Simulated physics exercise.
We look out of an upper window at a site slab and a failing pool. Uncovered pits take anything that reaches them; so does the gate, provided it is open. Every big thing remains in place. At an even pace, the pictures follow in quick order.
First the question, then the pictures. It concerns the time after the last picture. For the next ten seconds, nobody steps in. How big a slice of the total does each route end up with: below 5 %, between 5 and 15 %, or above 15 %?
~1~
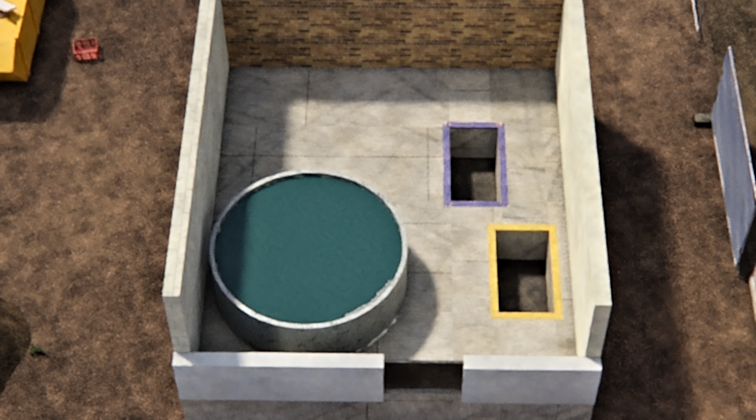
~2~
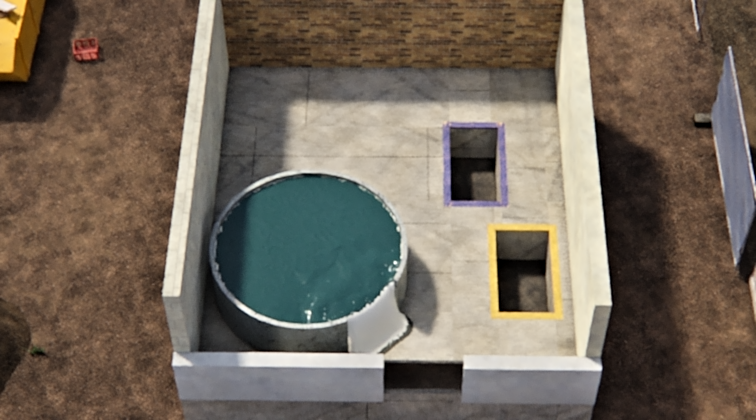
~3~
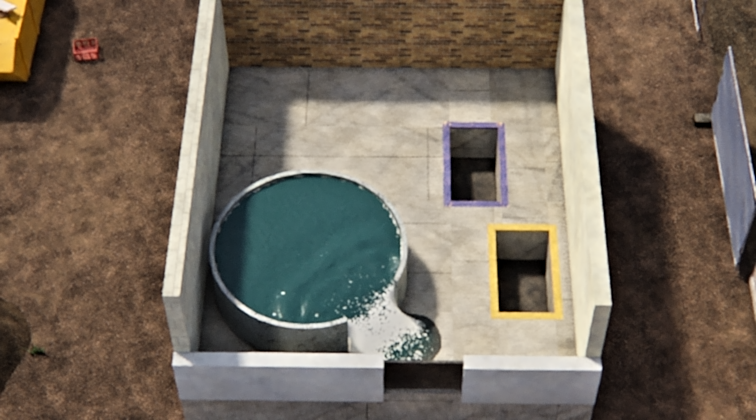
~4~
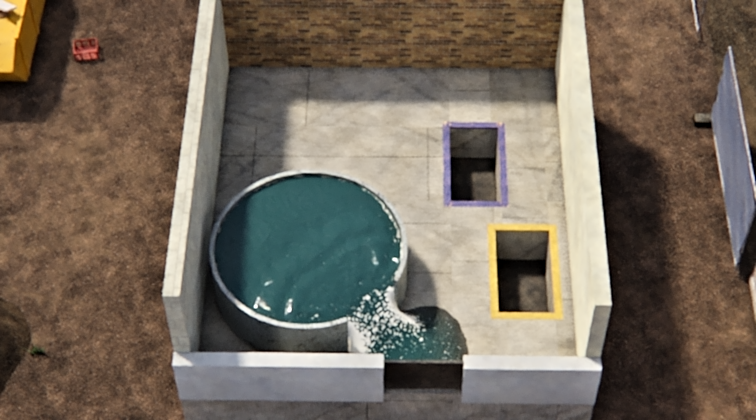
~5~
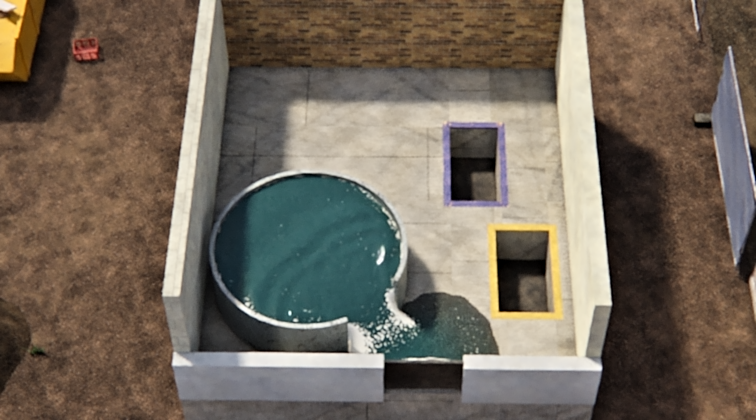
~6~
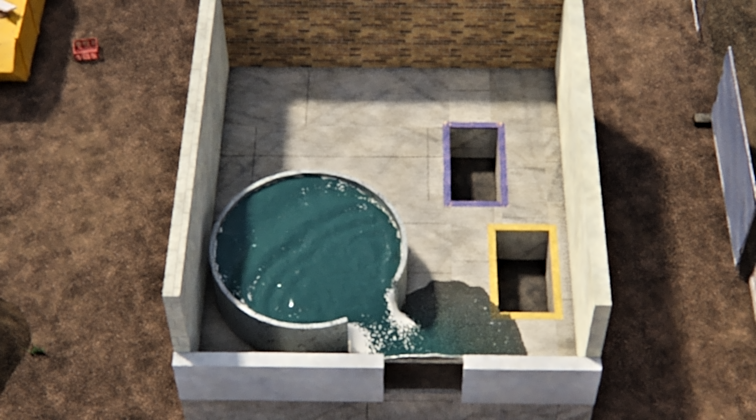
In the end the gate drains a share short of five per cent; the blue pit drains a share short of five per cent; the yellow pit drains a share exceeding fifteen per cent.
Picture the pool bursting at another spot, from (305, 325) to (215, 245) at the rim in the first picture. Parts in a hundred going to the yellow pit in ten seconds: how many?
Roughly 20 per cent goes to the yellow pit.
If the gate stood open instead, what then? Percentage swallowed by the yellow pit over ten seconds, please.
That would be 25 percent for the yellow pit.
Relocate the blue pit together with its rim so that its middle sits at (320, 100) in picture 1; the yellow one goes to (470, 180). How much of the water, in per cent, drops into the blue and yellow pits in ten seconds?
The blue pit receives 14 per cent and the yellow pit 25 per cent.
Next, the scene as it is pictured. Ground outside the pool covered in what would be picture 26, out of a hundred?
I make it 40 per cent.
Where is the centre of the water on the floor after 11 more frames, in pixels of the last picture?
Around (348, 301).
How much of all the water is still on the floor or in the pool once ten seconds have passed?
Estimate: 48 per cent.
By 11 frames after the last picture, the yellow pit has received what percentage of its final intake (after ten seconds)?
Some 10 per cent.
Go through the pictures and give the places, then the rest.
The first frame shows still water in the pool at (309, 249).
In the second frame, the front is at (407, 321), out from the gap at (374, 324).
In the third frame, water pours out at (374, 326) and has run to (434, 350).
In the fourth frame, the front is at a hidden place, out from the gap at (374, 327).
In the fifth frame, water pours out at (374, 327) and has run to a hidden place.
In the sixth frame, water pours out at (374, 326) and has run to a hidden place.
A moment on, water covers 20 % of the floor; the gate 0 %, the blue pit 0 %, the yellow pit 0 %.
Next, water covers 25 % of the floor; the gate 0 %, the blue pit 0 %, the yellow pit 6 %.
Then, water covers 40 % of the floor; the gate 0 %, the blue pit 0 %, the yellow pit 19 %.
Later, water covers 60 % of the floor; the gate 0 %, the blue pit 0 %, the yellow pit 36 %.
In the end, water covers 75 % of the floor; the gate 0 %, the blue pit 1 %, the yellow pit 52 %.
